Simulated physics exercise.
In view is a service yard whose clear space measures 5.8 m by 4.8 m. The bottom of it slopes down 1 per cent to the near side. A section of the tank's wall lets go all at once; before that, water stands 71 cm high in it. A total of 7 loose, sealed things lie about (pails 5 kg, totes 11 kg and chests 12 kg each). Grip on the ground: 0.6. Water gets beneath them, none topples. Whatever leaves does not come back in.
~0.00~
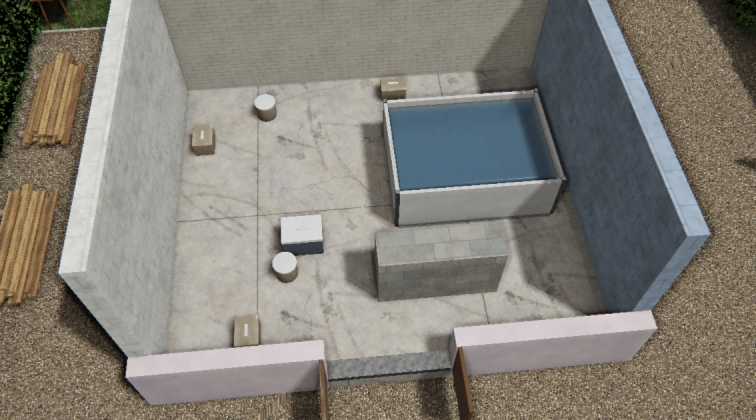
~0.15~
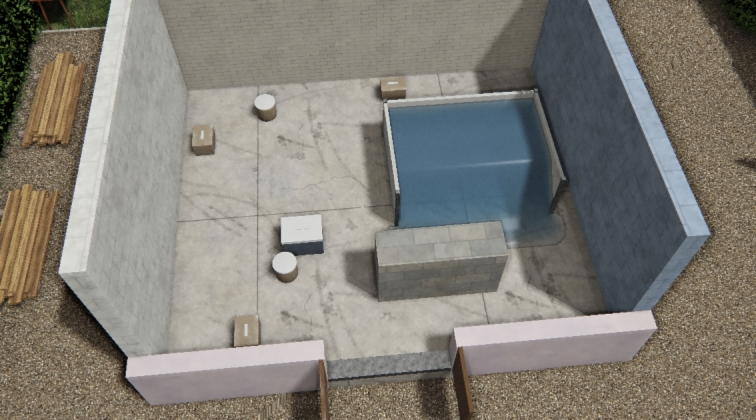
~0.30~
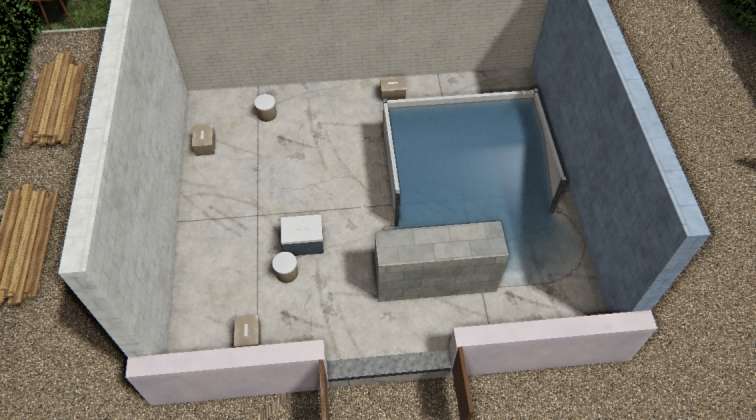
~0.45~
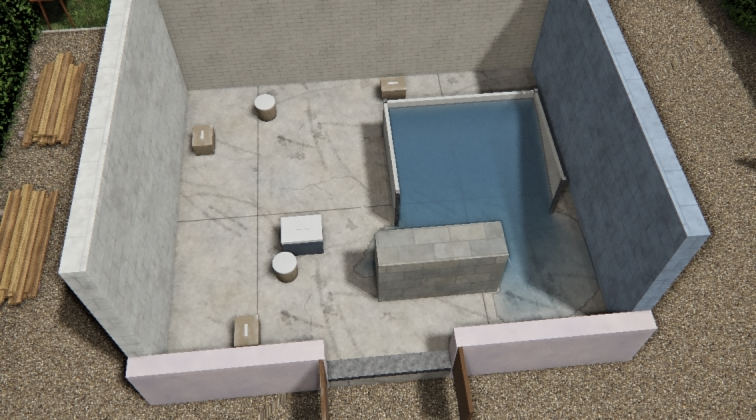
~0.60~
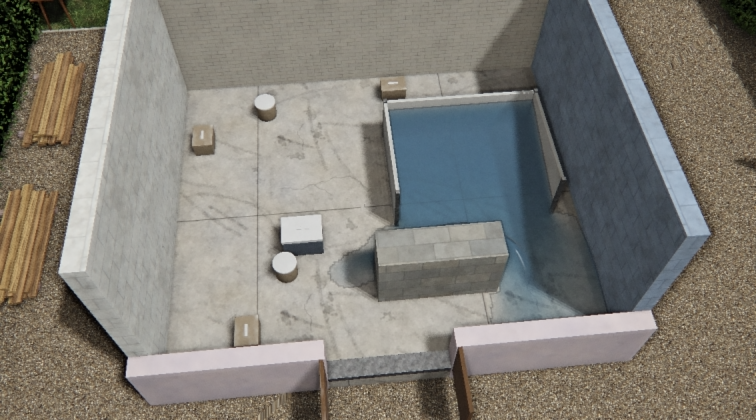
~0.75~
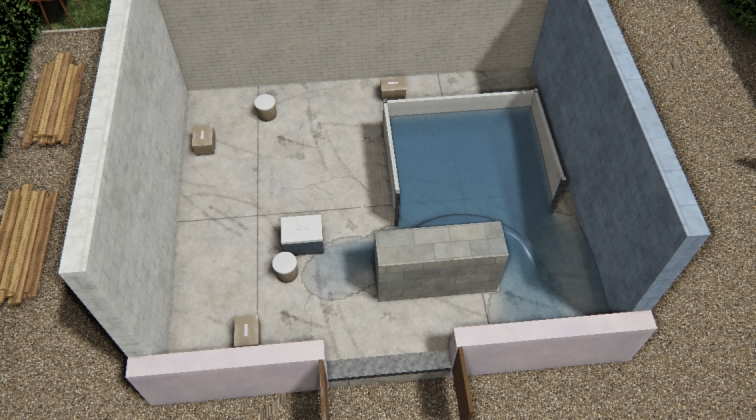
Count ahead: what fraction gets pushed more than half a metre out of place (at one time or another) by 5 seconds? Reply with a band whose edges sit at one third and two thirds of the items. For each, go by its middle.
Band: One third to two thirds.
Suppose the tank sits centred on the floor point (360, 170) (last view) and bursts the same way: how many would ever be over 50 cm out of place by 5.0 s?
Result: 5.
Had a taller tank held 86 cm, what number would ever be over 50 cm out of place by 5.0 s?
With that change, 5 of them.
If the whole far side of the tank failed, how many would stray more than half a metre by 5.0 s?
That gives 5 of them.
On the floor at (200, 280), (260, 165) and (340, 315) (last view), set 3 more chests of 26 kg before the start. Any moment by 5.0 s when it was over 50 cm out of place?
The first comes out beyond the limit, the second within the limit, the third beyond the limit.
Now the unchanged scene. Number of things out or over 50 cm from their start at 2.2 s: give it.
The answer is 2.
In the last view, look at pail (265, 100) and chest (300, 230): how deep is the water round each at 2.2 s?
I'd estimate 1 cm for the first and 8 cm for the second.
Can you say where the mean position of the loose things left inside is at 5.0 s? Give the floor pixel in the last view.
Centred roughly on (303, 152).
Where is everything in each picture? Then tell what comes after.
A pail at (265, 102), on the bottom; a tote at (393, 83) rests on the ground; 3.4 m2 under water; 0 of 7 have shifted, in the first picture.
A pail at (265, 102) rests on the ground; a tote at (393, 83) rests on the ground; 4.7 m2 under water; 0 of 7 have shifted, in the second picture.
A pail at (265, 102) rests on the ground; a tote at (393, 83) rests on the ground; 5.8 m2 under water; 0 of 7 have shifted, in the third picture.
A pail at (265, 102) rests on the ground; a tote at (393, 83) rests on the ground; 6.8 m2 under water; 0 of 7 have shifted, in the fourth picture.
A pail at (265, 102), on the bottom; a tote at (393, 83), on the bottom; 7.5 m2 under water; 0 of 7 have shifted, in the fifth picture.
A pail at (265, 102), on the bottom; a tote at (393, 83), on the bottom; 8.0 m2 under water; 0 of 7 have shifted, in the sixth picture.
After 1.1 s 0 of 7 are over 50 cm from their spots; 0 afloat.
After 2.2 s 2 of 7 are over 50 cm from their spots; 1 afloat.
After 3.5 s 4 of 7 are over 50 cm from their spots; 3 afloat.
After 5.0 s 4 of 7 are over 50 cm from their spots, and 4 have been at some point; 4 afloat.
